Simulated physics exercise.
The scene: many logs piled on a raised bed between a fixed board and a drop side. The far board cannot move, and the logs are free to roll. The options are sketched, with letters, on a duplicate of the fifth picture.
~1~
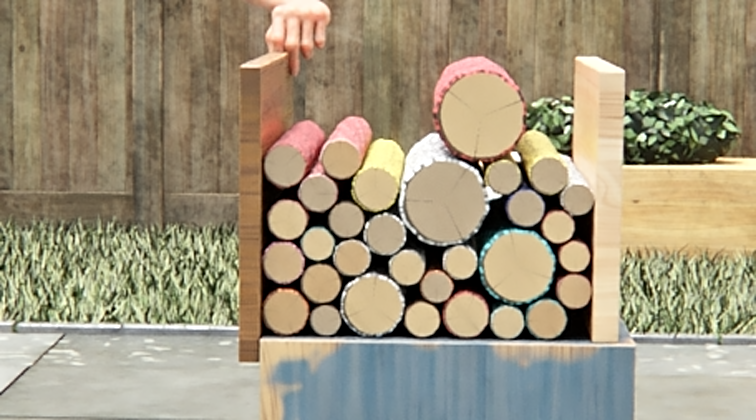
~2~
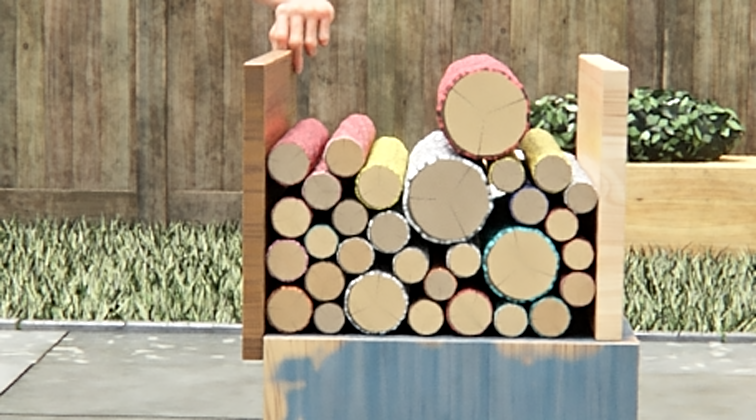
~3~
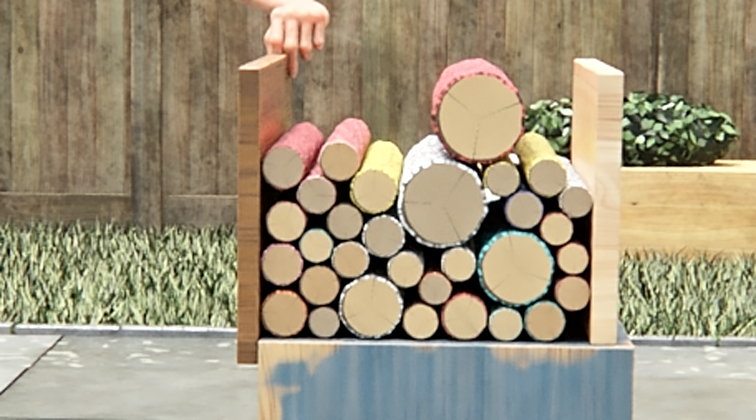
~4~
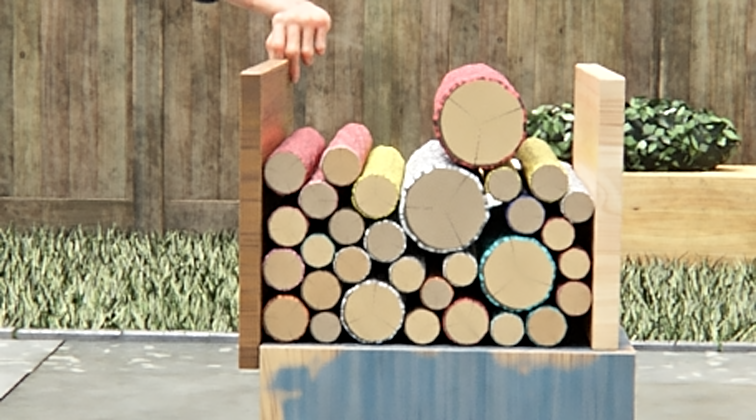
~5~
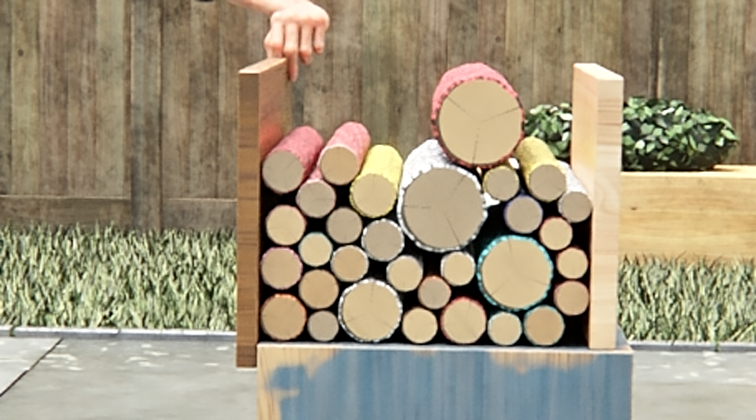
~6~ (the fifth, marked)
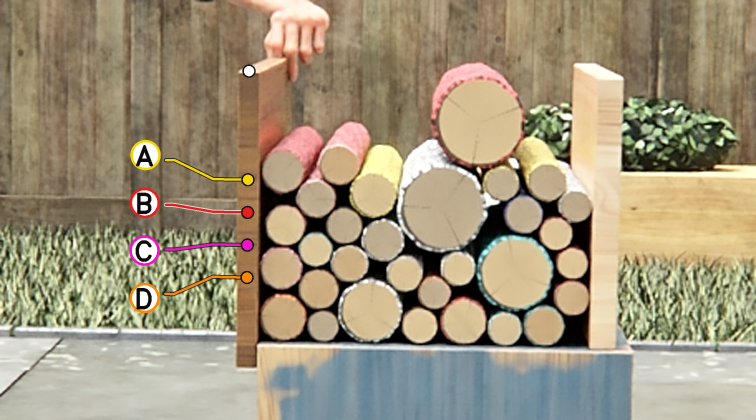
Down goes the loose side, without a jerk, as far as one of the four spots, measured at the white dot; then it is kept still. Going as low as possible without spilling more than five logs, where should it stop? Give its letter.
The last mark within the limit is D.
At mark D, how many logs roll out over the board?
With D, four.
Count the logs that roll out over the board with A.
The count is none.
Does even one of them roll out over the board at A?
No, at A.
On the marked copy, A at (248, 179); B at (247, 212); C at (247, 245); D at (247, 277); the white dot at (249, 71).
Following D. Soon after the start, top of the board (260, 162).
Later, top of the board (259, 262).
In the end, top of the board (259, 276), four out over the board.
As for the rest, A none out over the board; B none out over the board; C one out over the board.
